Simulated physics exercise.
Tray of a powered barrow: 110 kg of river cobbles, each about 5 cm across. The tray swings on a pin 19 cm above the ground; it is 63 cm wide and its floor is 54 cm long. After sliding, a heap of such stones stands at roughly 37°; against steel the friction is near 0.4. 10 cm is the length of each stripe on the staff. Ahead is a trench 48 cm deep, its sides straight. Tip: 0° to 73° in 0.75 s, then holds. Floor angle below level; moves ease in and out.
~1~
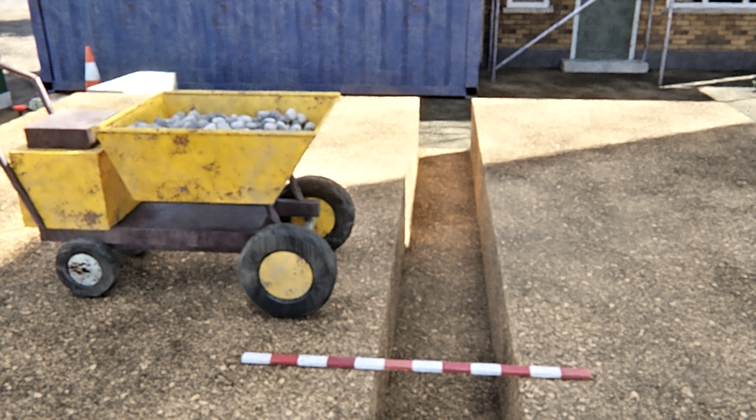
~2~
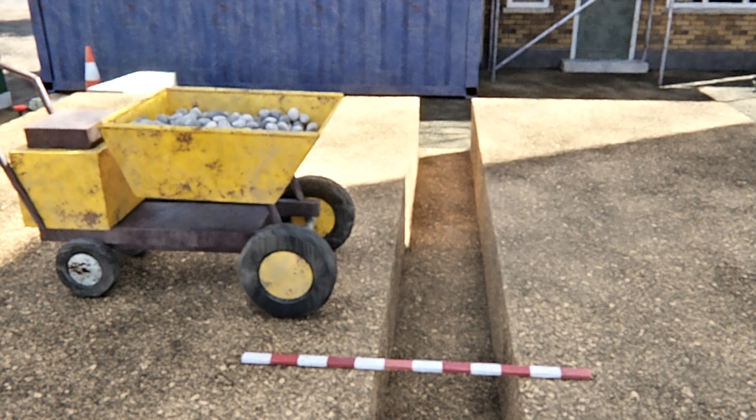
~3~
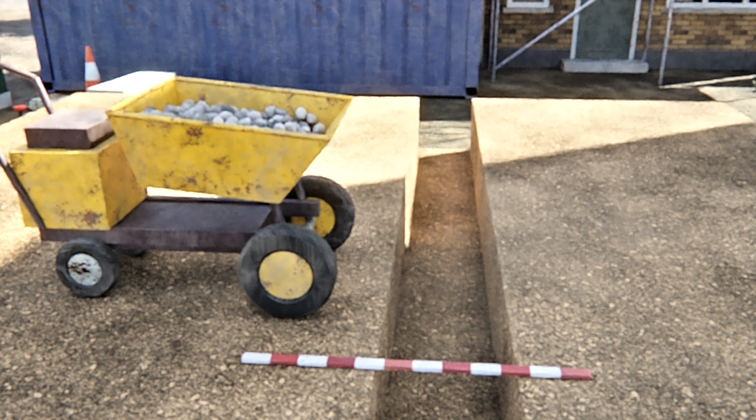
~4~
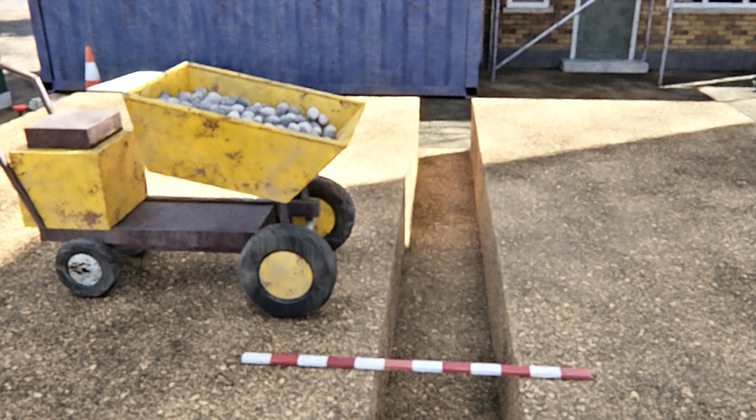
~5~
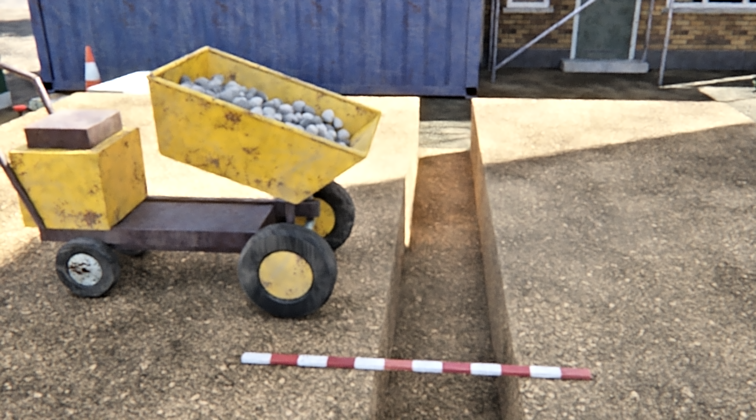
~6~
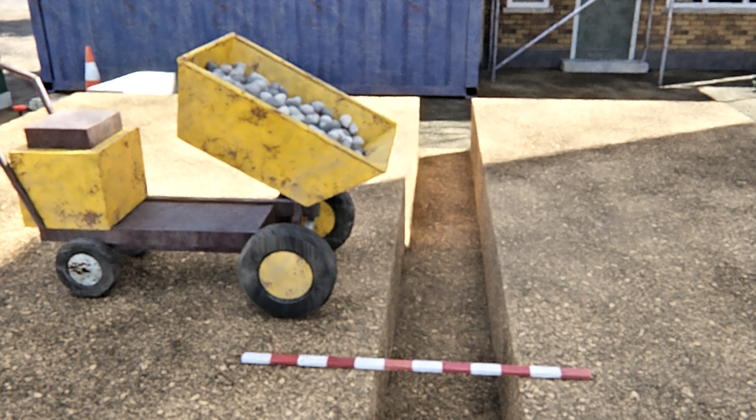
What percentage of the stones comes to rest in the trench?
About 66 per cent.
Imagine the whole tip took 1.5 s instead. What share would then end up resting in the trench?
Probably about 85 in a hundred.
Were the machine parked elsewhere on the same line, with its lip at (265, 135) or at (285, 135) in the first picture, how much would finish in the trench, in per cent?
Result: Close to 95 then close to 85 per cent.
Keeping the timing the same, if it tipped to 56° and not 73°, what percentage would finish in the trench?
I'd guess some 30 in a hundred.
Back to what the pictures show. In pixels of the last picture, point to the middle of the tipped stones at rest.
The resting stones are centred at roughly (483, 370).
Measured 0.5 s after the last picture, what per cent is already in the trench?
I'd put it near 25 per cent.
Then, 0.2 s after the last picture the floor is at 61°, 100 % in the tray; the foremost stones are at (415, 202).
Then, 0.5 s after the last picture the floor is at 73°, 67 % in the tray, 26 % in the trench, 6 % past the trench; the foremost stones are at (537, 295).
Then, 0.9 s after the last picture the floor is at 73°, 21 % in the tray, 45 % in the trench, 34 % past the trench; the foremost stones are at (700, 309).
Then, 2.8 s after the last picture the floor is at 73°, 0 % in the tray, 66 % in the trench, 34 % past the trench; the foremost stones are past the picture's edge.
